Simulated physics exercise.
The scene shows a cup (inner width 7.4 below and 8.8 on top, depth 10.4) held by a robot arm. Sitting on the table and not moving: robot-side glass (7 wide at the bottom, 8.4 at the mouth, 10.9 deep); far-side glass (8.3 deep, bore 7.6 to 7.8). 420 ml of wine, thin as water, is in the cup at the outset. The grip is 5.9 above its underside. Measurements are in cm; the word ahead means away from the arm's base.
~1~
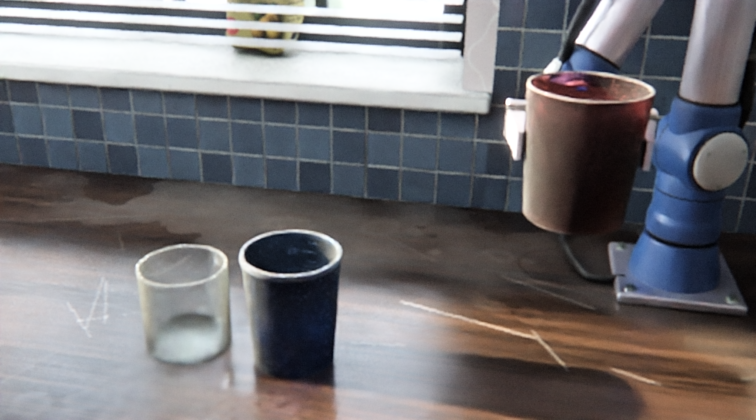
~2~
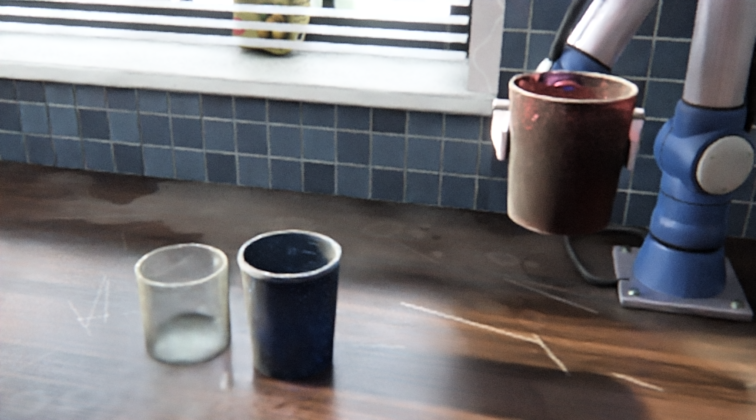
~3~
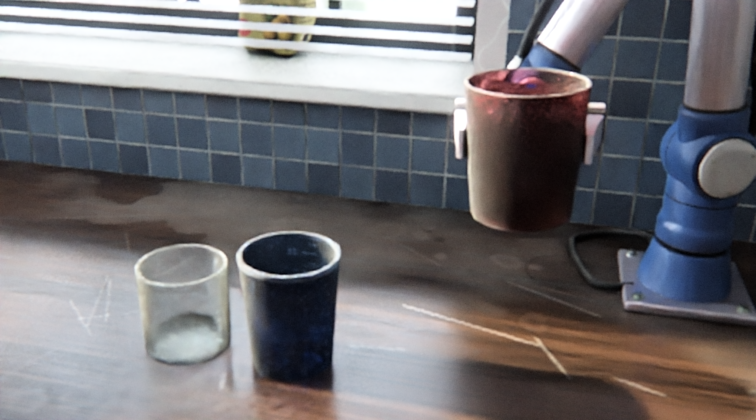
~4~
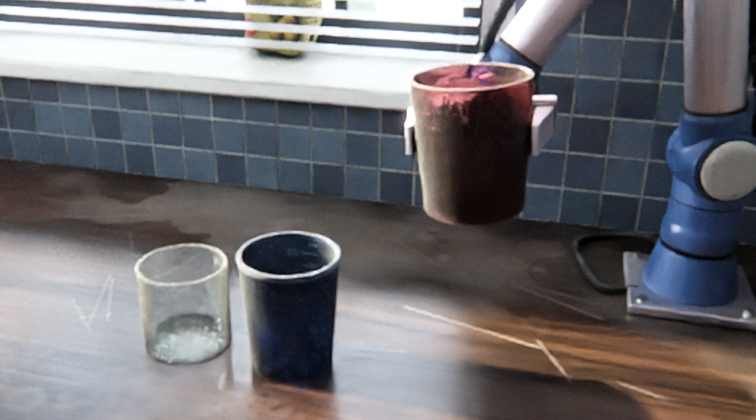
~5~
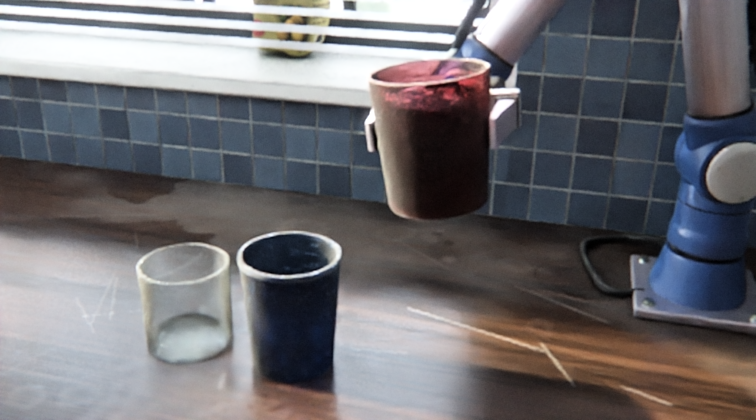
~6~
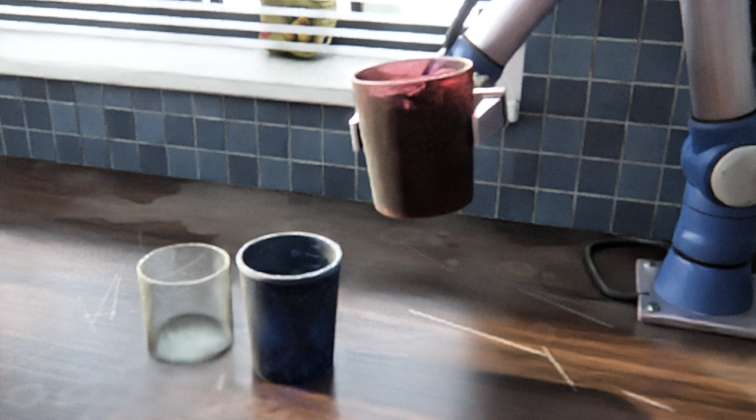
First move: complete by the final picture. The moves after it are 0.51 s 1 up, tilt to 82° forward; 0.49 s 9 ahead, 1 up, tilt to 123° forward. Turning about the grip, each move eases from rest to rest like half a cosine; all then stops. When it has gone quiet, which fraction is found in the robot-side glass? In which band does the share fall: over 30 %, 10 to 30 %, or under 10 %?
It falls over 30 %.
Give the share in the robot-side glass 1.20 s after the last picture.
Share: Approx. 40%.
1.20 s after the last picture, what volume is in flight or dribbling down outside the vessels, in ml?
I'd say close to 30 ml.
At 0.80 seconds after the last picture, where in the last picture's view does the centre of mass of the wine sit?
Around (295, 246).
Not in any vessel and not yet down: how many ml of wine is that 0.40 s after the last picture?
About 40 ml.
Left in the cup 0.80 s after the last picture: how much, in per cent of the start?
30 %.
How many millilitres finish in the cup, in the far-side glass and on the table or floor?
Roughly 0 ml, 110 ml and 120 ml.
Then, 0.40 s after the last picture, tilted 74° forward, liquid up to 27 above the table; 375 ml in the cup, 5 ml in the robot-side glass, 40 ml in the air or running down outside.
Then, 0.80 s after the last picture, tilted 108° forward, liquid up to 46 above the table; 195 ml in the robot-side glass, 120 ml in the cup, 10 ml in the far-side glass, 5 ml on the table or floor, 80 ml in the air or running down outside.
Then, 1.20 s after the last picture, tilted 123° forward, liquid up to 42 above the table; 175 ml in the robot-side glass, 115 ml in the far-side glass, 90 ml on the table or floor, 30 ml in the air or running down outside.
Then, 2.00 s after the last picture, tilted 123° forward, liquid up to 5 above the table; 175 ml in the robot-side glass, 125 ml on the table or floor, 115 ml in the far-side glass.
Final state, 175 ml in the robot-side glass, 125 ml on the table or floor, 115 ml in the far-side glass. That is 43 % in the robot-side glass.
